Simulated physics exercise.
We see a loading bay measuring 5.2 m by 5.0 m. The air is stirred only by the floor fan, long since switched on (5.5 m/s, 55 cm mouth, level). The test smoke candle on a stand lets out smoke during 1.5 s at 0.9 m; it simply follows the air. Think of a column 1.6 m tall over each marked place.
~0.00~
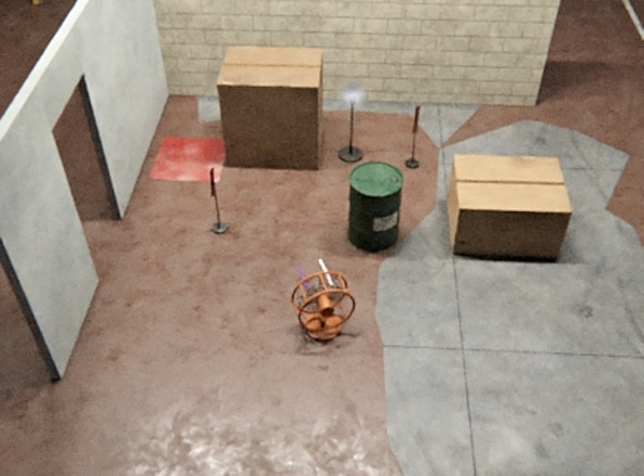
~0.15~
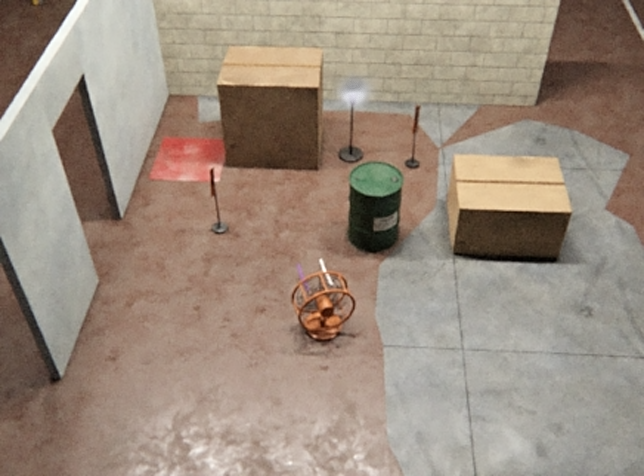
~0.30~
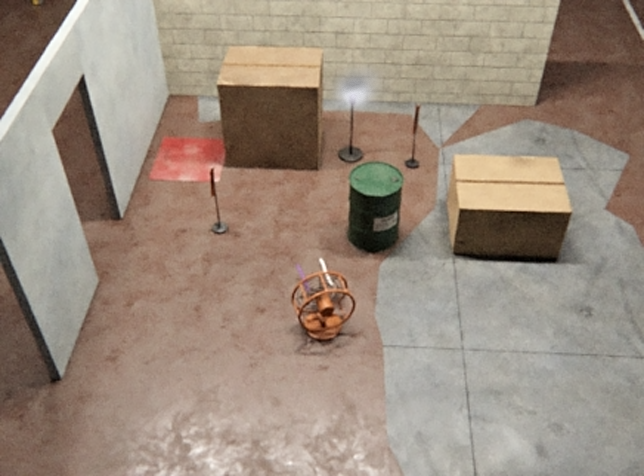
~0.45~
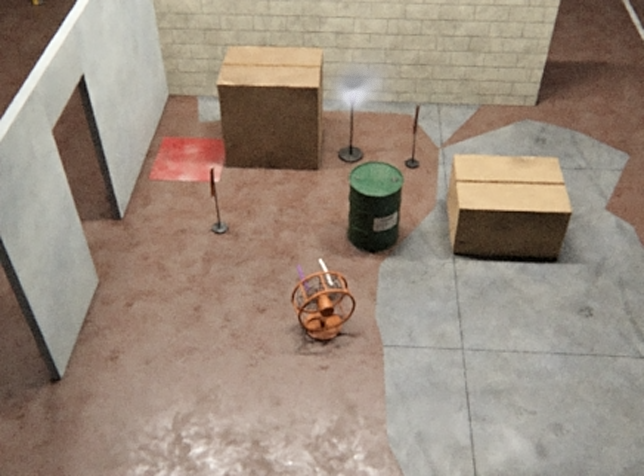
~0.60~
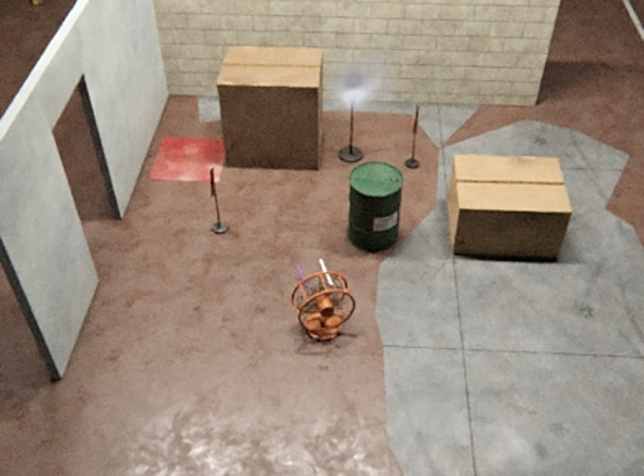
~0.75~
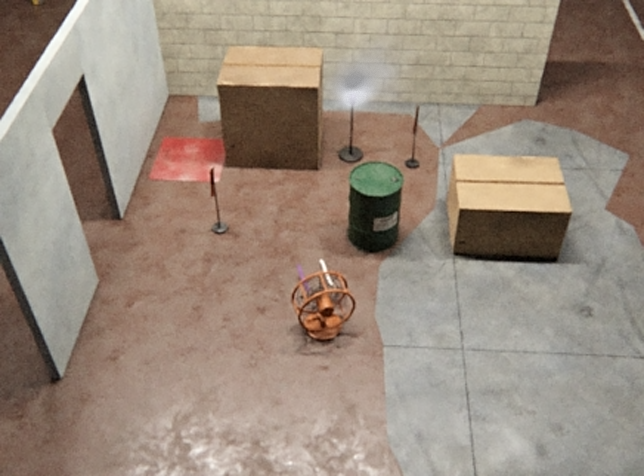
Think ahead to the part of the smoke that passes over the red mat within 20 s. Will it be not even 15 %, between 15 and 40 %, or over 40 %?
It is less than 15 % that passes there.
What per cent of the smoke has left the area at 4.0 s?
About 15 %.
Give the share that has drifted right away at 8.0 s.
Near 60 %.
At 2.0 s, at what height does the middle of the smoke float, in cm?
Roughly 130 cm up.
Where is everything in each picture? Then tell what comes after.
The smoke is thickest near (353, 94), the test smoke candle on a stand stands at (352, 106) and the floor fan is at (323, 302), in the first frame.
The smoke is thickest near (353, 92) and the red mat is centred on (190, 159), in the second frame.
The smoke is thickest near (355, 90), a ribbon ends at (213, 196) and a ribbon ends at (414, 133), in the third frame.
The smoke is thickest near (355, 88) and reaches out to (375, 70), the top of a large carton is at (271, 65) and the top of a large carton is at (511, 182), in the fourth frame.
The smoke is thickest near (356, 87) and reaches out to (383, 62), in the fifth frame.
The smoke is thickest near (357, 86) and reaches out to (392, 54), a ribbon ends at (213, 196) and a ribbon ends at (414, 133), in the sixth frame.
By 2.0 s, 0 % has passed over the red mat; 0 % has left the area, and the middle of the rest is near (373, 64).
By 4.0 s, 0 % has passed over the red mat; 14 % has left the area, and the middle of the rest is near (417, 12).
By 8.0 s, 2 % has passed over the red mat; 62 % has left the area.
By 20.0 s, 4 % has passed over the red mat; 97 % has left the area.
